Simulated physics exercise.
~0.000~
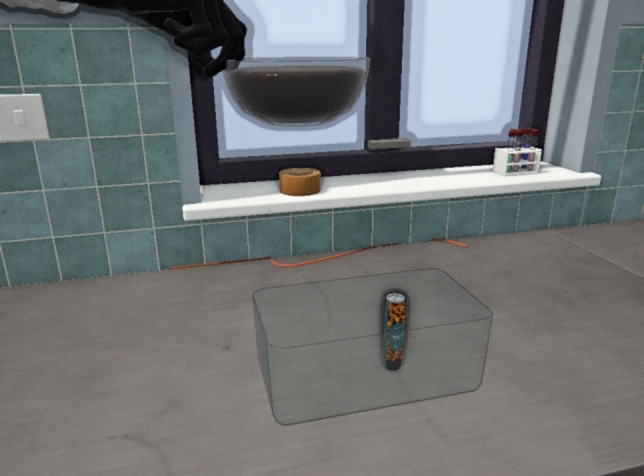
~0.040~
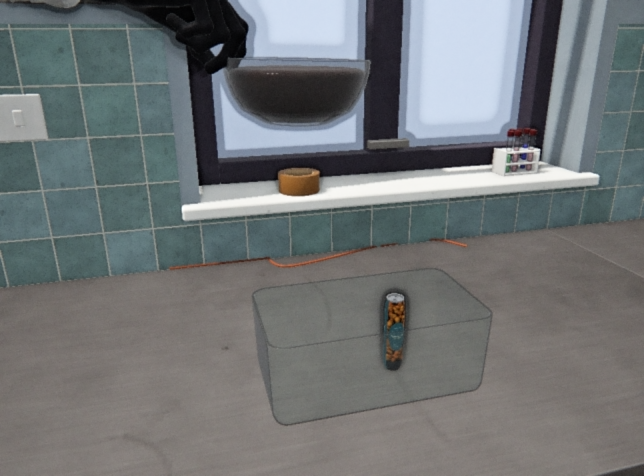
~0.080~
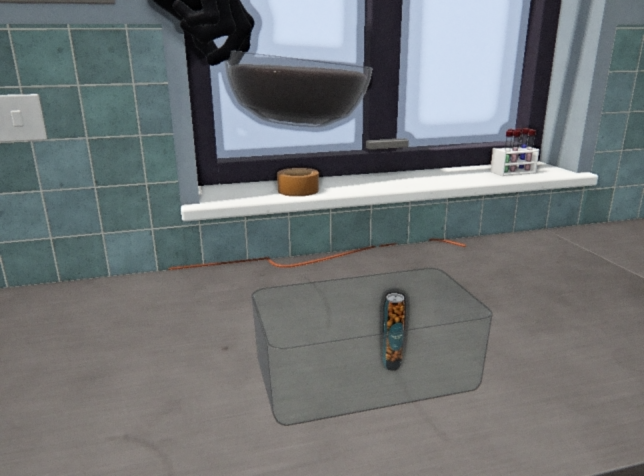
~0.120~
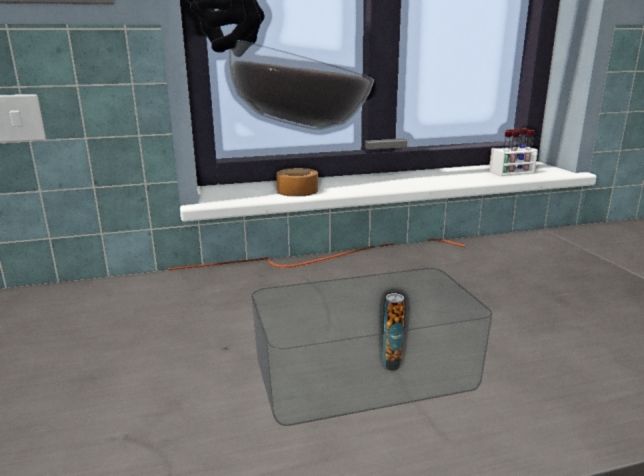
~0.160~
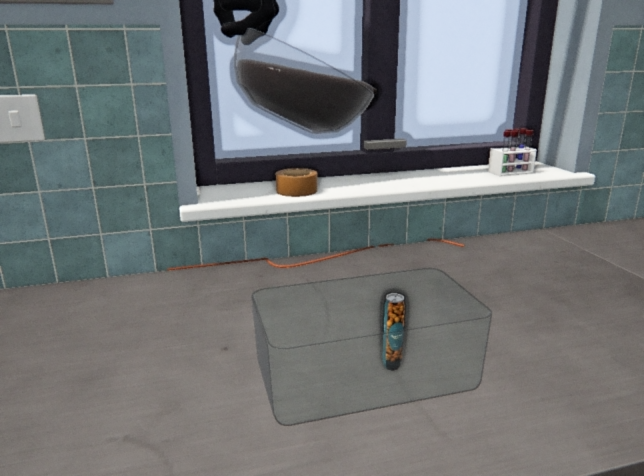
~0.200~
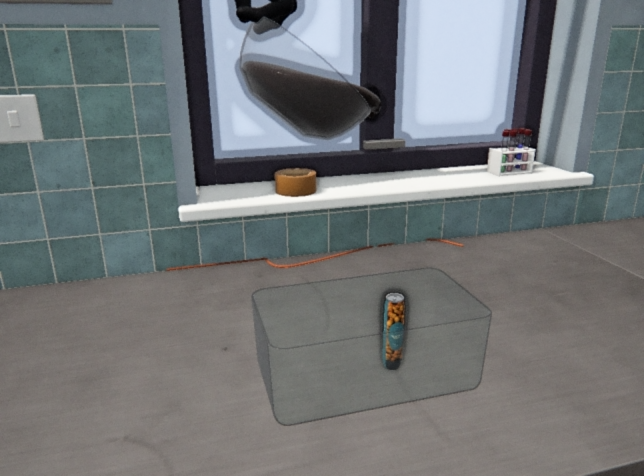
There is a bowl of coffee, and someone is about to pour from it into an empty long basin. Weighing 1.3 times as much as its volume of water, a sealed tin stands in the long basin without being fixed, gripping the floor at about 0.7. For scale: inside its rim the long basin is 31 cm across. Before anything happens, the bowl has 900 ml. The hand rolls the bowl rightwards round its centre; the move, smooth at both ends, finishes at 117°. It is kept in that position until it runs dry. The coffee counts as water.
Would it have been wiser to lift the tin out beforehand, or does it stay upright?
It will stay on its base.
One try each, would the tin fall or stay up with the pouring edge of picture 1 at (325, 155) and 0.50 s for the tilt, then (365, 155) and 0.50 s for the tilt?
The tin overturns the first time and overturns the second time.
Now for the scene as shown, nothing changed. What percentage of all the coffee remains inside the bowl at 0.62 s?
About 0 % is still there.
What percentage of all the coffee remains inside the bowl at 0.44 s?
2 %.
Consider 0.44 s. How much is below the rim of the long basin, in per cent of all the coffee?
Near 14 in a hundred.
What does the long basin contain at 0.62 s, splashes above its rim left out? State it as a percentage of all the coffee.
Close to 82 in a hundred.
By 0.44 s the tilt is 113° and 2 per cent is still to pour; the tin stands where it began.
By 0.62 s the tilt is 117° and 0 per cent is still to pour; the tin stands where it began.
By 0.80 s the tilt is 117° and 0 per cent is still to pour; the tin stands where it began.
By 1.00 s the tilt is 117° and 0 per cent is still to pour; the tin stands where it began.
At rest the tin stands where it began.
